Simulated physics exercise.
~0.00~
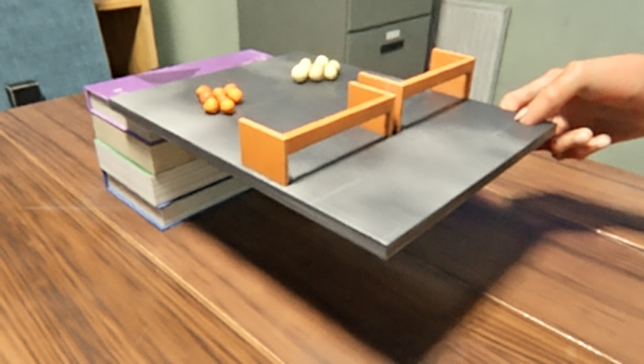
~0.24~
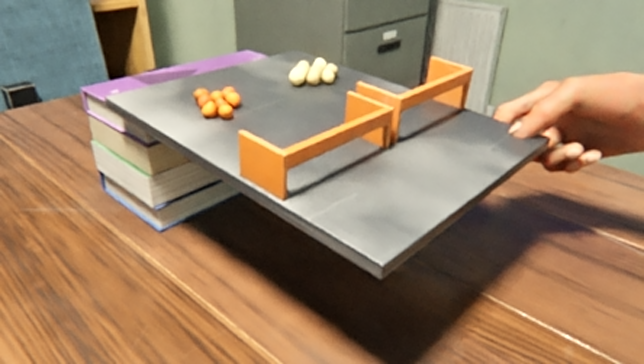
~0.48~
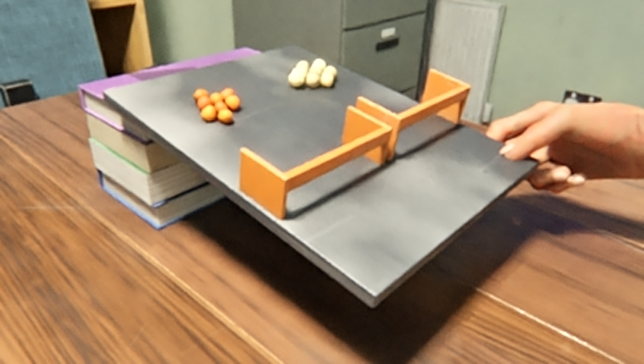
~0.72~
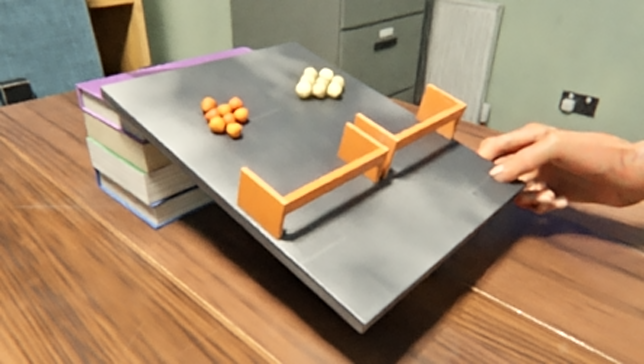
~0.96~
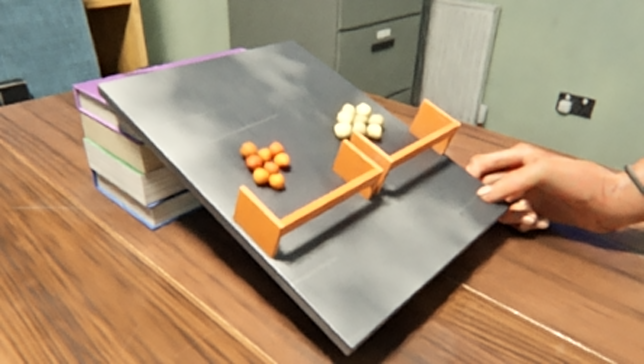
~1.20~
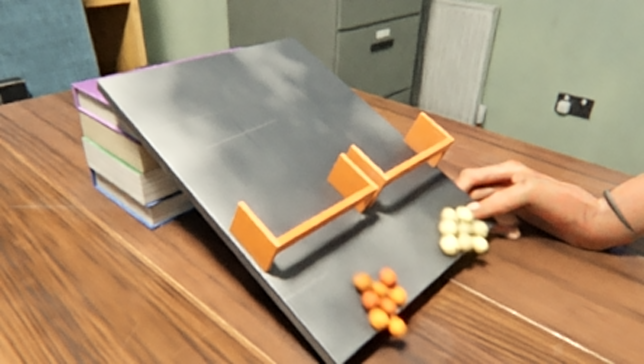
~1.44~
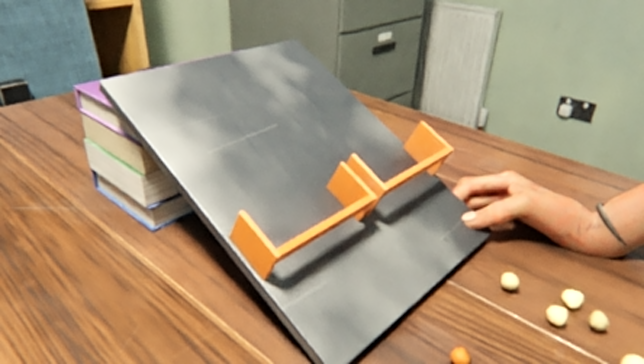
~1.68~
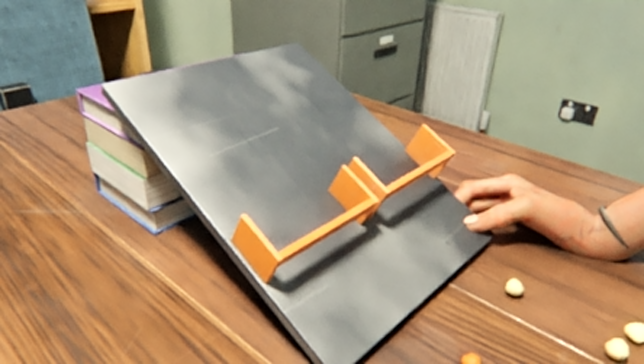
On a wooden table, a hand lowers a board and both clusters slip under orange gates.
